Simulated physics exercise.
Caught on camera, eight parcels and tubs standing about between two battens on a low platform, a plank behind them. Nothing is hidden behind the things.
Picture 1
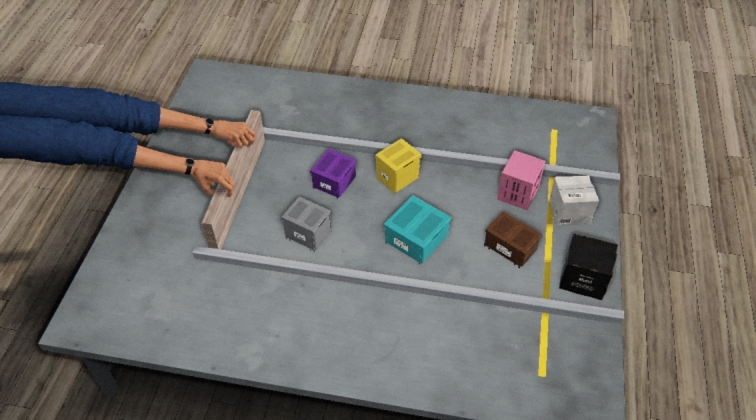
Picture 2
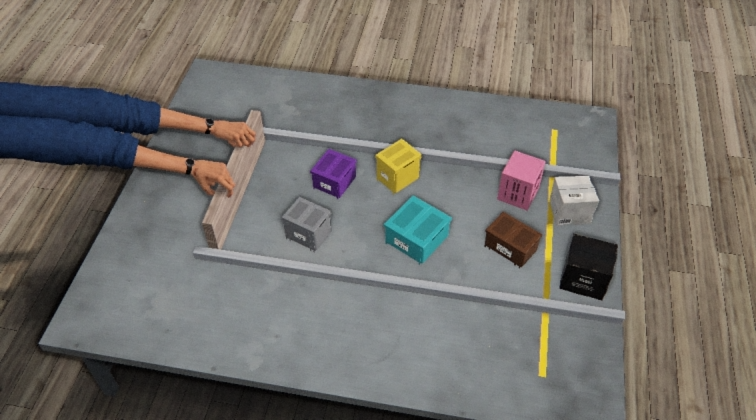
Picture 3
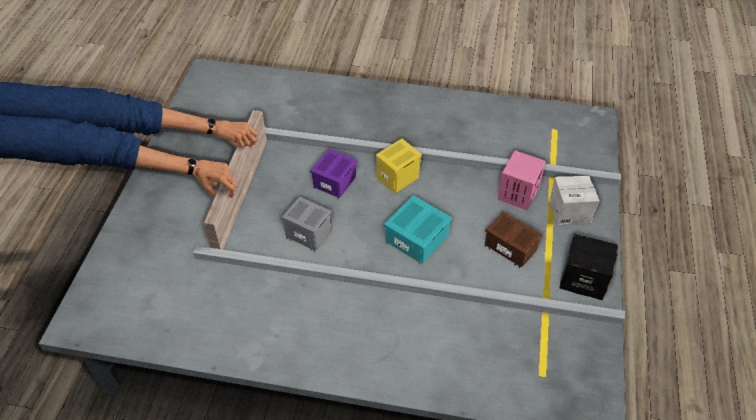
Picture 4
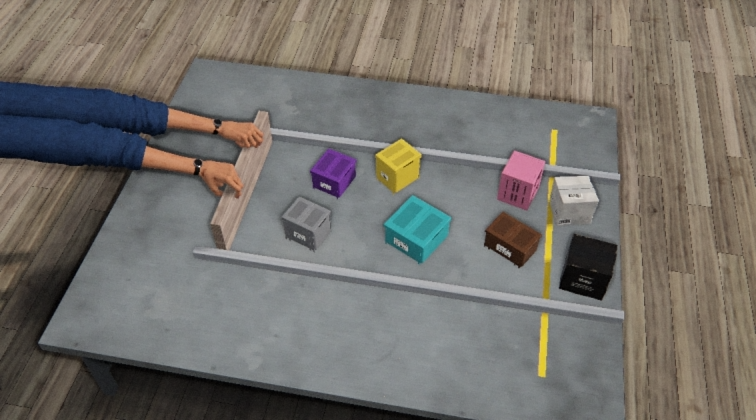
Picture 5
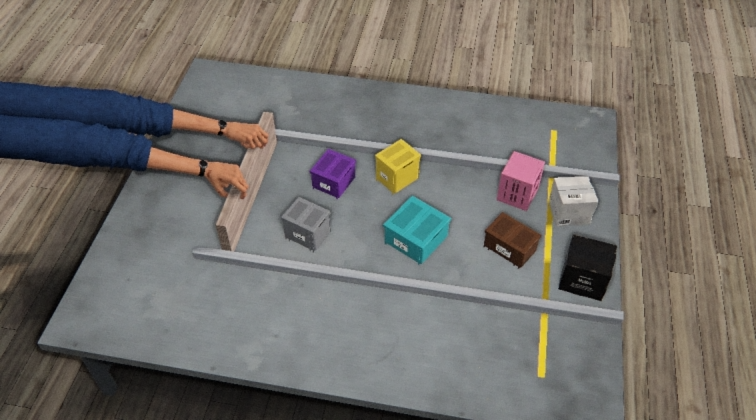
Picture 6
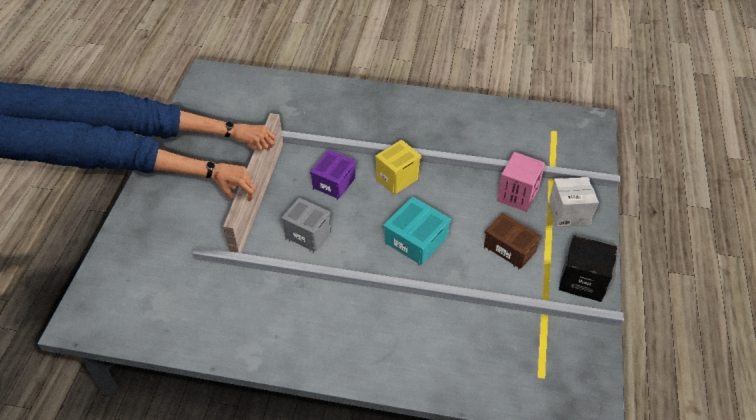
At first, two hands hold a wooden plank at the left end of a grey platform, with eight coloured boxes and crates standing between two battens. The hands then slide the plank slowly a short way to the right, narrowing the gap to the grey and purple containers, while all eight stay still.
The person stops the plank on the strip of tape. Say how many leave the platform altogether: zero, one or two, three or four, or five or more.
In the end the number that fall off is three or four.
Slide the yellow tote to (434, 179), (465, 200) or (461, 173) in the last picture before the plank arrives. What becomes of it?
In turn it survives; stays on; remains up.
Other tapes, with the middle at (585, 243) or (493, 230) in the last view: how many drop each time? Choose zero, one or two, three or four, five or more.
Taking them in turn, more than four; none at all.
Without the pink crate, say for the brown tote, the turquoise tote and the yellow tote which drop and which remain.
The brown tote tumbles off; the turquoise tote holds on; the yellow tote does not fall.
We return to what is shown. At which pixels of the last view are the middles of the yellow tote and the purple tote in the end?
Near (603, 193) and (569, 205).
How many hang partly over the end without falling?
Overhanging: 1.
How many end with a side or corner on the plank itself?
In contact: 2.
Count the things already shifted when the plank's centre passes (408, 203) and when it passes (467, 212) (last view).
First 5, then 8.
A little later, none off yet; black box at rest near (587, 268); white parcel at rest near (573, 202); pink crate at rest near (521, 182).
Next, none off yet; black box shifted a little near (598, 271); white parcel at rest near (573, 202); pink crate shifted a little near (533, 183).
When it is over, the number that fall off is three or four; down, brown tote, pink crate, white parcel and black box.
